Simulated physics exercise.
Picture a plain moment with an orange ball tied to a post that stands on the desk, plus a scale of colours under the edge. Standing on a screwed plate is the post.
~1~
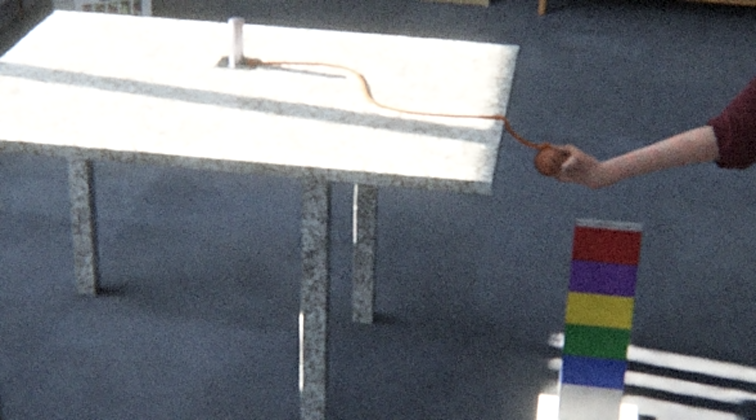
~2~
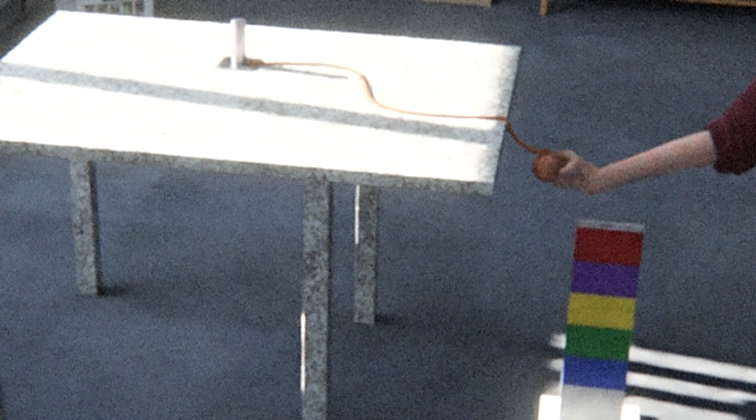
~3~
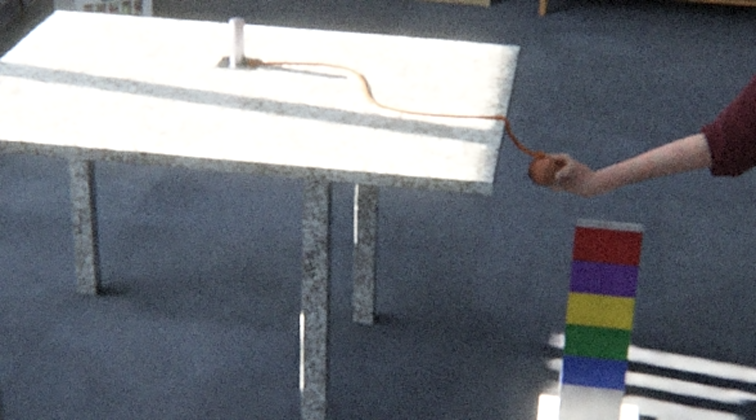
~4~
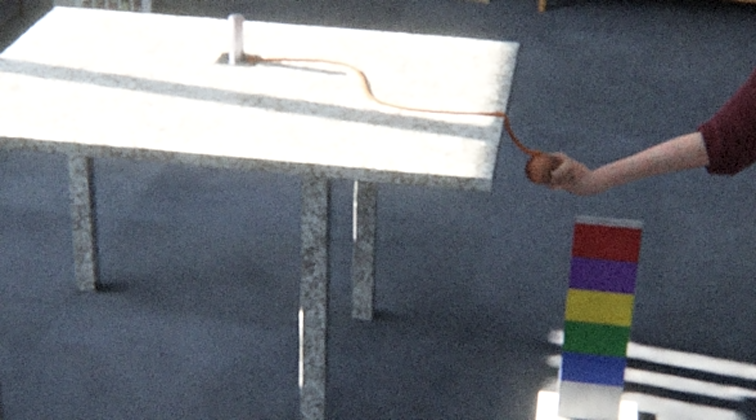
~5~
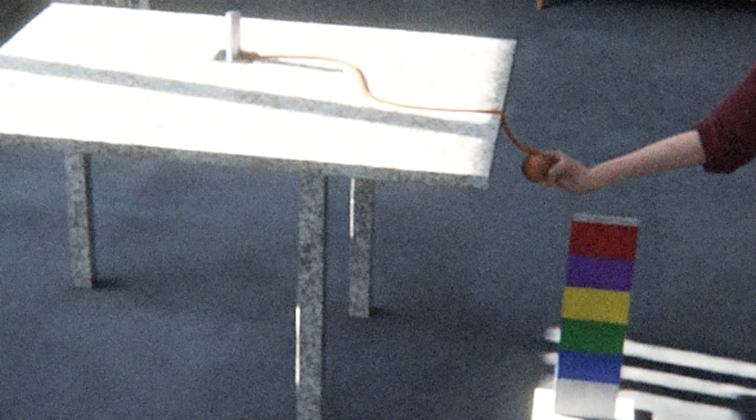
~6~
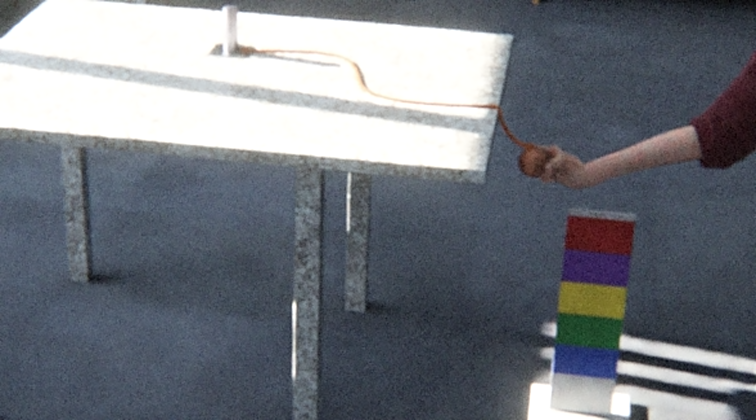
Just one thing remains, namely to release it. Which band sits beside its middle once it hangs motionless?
The red band.
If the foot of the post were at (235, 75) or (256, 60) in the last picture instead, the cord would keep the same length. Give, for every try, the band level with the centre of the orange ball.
Try one - purple; try two - purple.
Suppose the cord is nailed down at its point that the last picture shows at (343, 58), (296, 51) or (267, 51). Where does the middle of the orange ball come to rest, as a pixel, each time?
First (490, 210), next (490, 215), last (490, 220).
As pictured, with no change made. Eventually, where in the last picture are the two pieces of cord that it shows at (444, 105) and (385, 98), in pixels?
At (500, 108), then (446, 92).
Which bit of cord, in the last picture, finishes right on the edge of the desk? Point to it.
It lies at about (444, 105).
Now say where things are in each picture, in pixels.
Orange ball (549, 162); red (606, 247); purple (603, 280); yellow (600, 311); green (596, 343); blue (593, 373), in the first frame.
Orange ball (547, 167); cord through (283, 63) (348, 69) (367, 93) (410, 113) (484, 118), in the second frame.
Orange ball (543, 171), in the third frame.
Orange ball (540, 170); cord through (281, 59) (346, 65) (365, 89) (408, 109) (482, 114), in the fourth frame.
Orange ball (536, 168), in the fifth frame.
Orange ball (533, 163); cord through (275, 51) (340, 57) (359, 80) (402, 101) (475, 106), in the sixth frame.
Early on, ball near (516, 222); level with red.
Midway, ball near (468, 211); level with red.
Near the end, ball near (485, 221); level with red.
Finally, ball near (490, 222); level with red. The cord holds its middle at red.
